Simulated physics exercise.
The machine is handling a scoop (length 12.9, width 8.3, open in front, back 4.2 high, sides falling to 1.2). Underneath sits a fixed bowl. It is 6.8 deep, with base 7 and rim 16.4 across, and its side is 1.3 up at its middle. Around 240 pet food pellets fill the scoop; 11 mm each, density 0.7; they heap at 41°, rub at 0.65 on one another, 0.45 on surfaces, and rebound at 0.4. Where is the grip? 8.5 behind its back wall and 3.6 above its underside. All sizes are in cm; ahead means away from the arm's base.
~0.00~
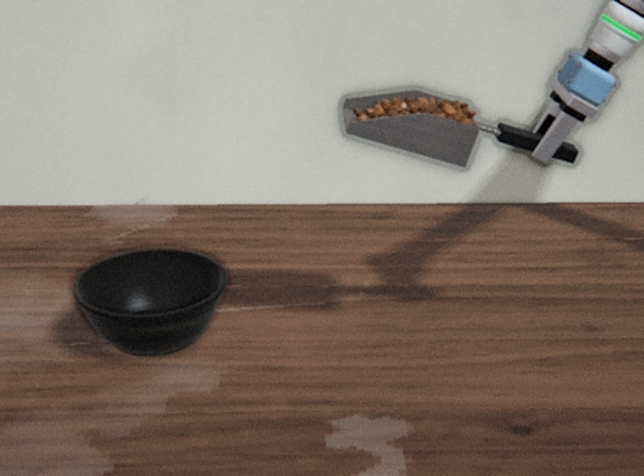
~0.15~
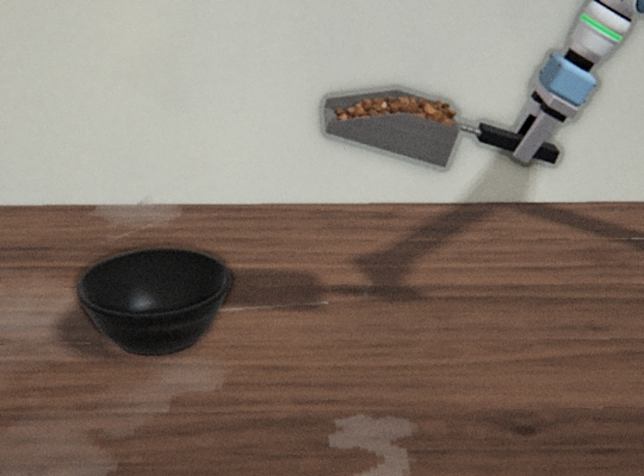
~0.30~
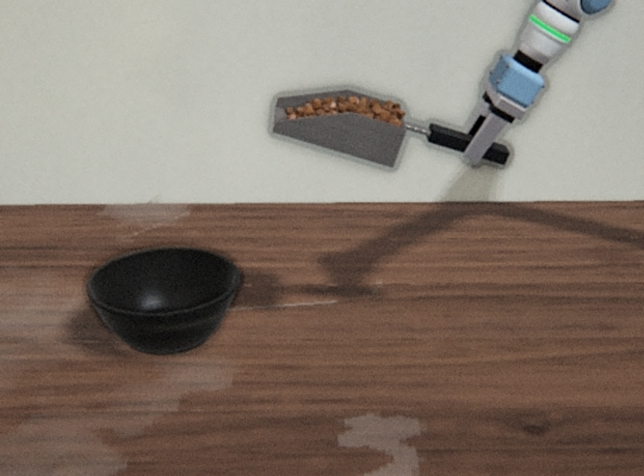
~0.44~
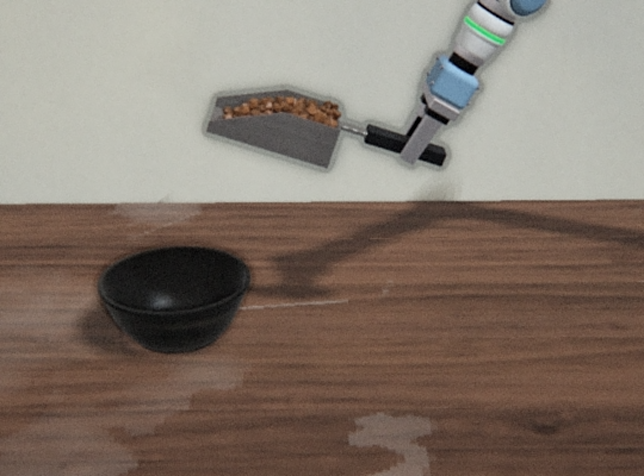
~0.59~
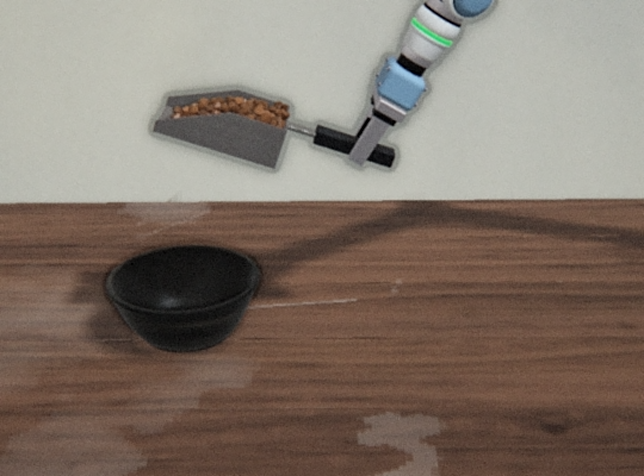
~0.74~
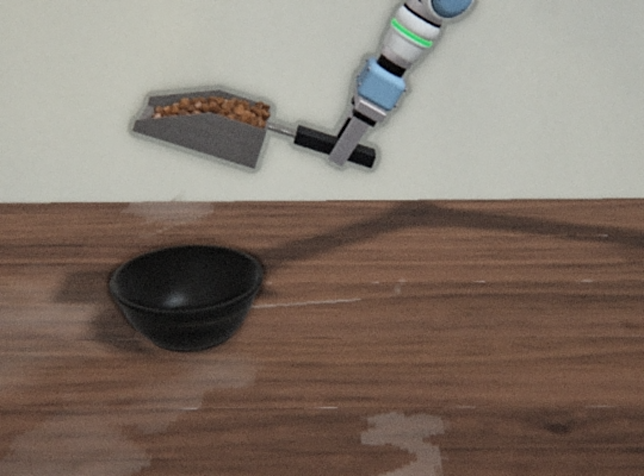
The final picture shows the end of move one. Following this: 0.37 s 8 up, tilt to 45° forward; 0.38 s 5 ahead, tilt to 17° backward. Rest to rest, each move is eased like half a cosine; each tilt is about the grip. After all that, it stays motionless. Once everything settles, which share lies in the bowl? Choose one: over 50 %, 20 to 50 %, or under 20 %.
20 to 50 %.
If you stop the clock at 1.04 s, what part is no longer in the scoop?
About 5 per cent so far.
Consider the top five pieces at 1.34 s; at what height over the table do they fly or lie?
Those pieces are roughly 28 cm high.
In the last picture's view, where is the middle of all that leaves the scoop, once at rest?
Around (86, 326) in the last view.
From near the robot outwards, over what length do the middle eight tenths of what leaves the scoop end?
It spans some 40 centimetres.
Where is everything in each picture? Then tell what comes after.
Scoop floor at (414, 137), tilted 17° backward; upper third of the load around (418, 113), from x 360 to 470, top at y 100; 241 on the scoop, in the first picture.
Scoop floor at (394, 137), tilted 17° backward; upper third of the load around (399, 112), from x 340 to 450, top at y 100, in the second picture.
Scoop floor at (344, 137), tilted 18° backward; upper third of the load around (346, 112), from x 290 to 400, top at y 100, in the third picture.
Scoop floor at (281, 137), tilted 18° backward; upper third of the load around (283, 113), from x 225 to 335, top at y 100, in the fourth picture.
Scoop floor at (230, 137), tilted 19° backward; upper third of the load around (232, 113), from x 175 to 285, top at y 100, in the fifth picture.
Scoop floor at (211, 137), tilted 19° backward; upper third of the load around (210, 113), from x 155 to 265, top at y 100; 241 on the scoop, in the sixth picture.
By 1.04 s, tilted 40° forward, highest piece 24 above the table; 231 on the scoop, 6 in the bowl, 4 in flight or on a rim.
By 1.34 s, tilted 4° forward, highest piece 29 above the table; 135 on the scoop, 68 in the bowl, 1 on the table or floor, 37 in flight or on a rim.
By 1.69 s, tilted 17° backward, highest piece 35 above the table; 102 on the scoop, 68 in the bowl, 42 on the table or floor, 29 in flight or on a rim.
By 2.74 s, tilted 17° backward, highest piece 35 above the table; 102 on the scoop, 71 on the table or floor, 68 in the bowl.
Final count, 102 on the scoop, 71 on the table or floor, 68 in the bowl. That is 28 % in the bowl.
